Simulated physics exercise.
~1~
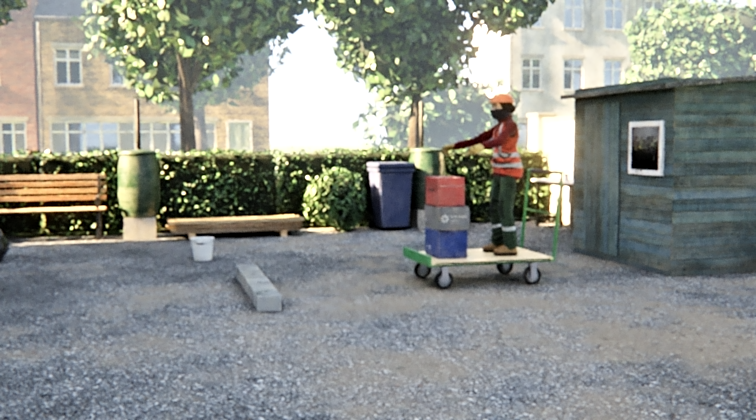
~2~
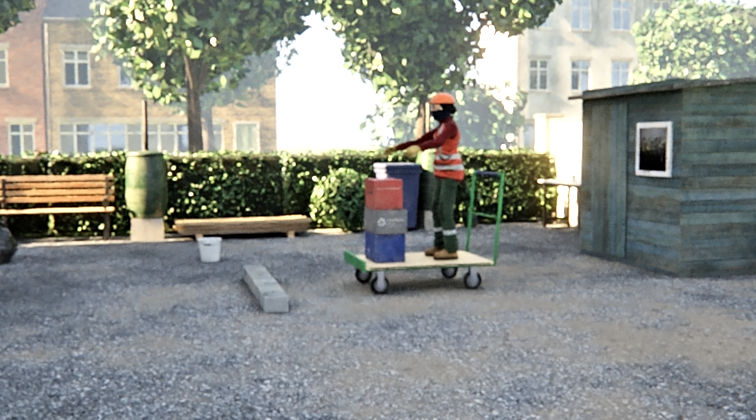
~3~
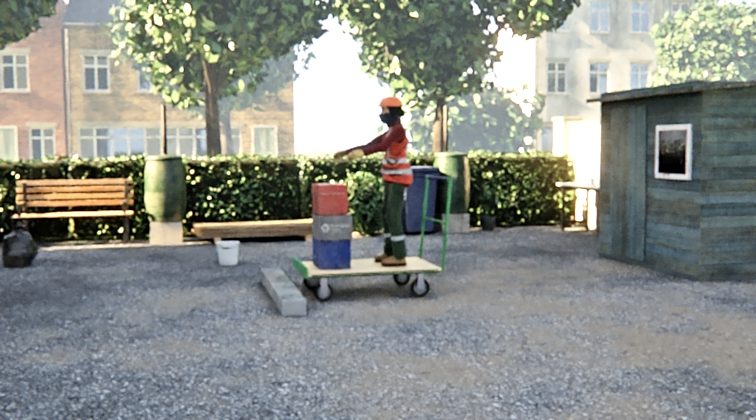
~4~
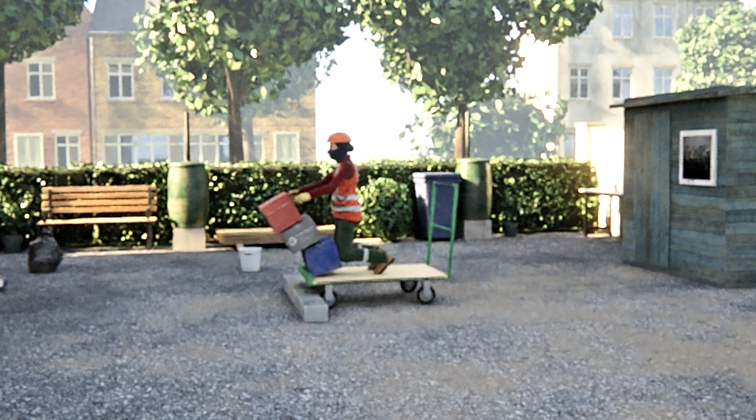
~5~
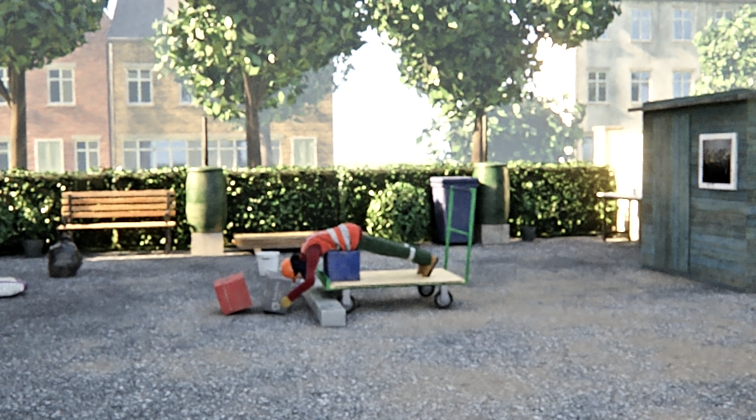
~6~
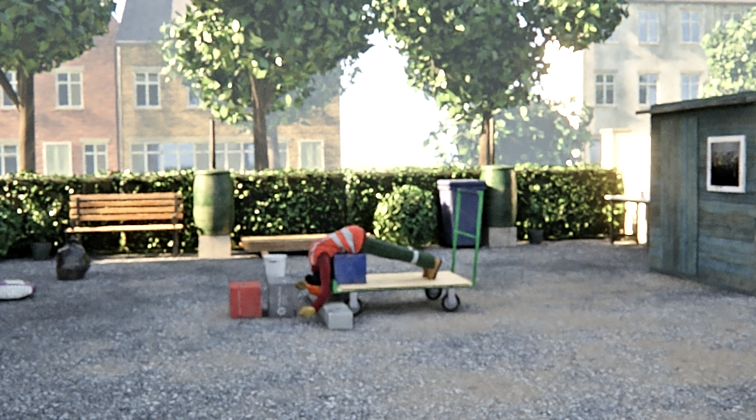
In a gravel yard by a hedge, a worker in orange rode a flat cart leftward until it stopped at a low kerb, toppling the red and grey boxes onto the ground while the worker pitched forward, ending draped over the blue box, head down.
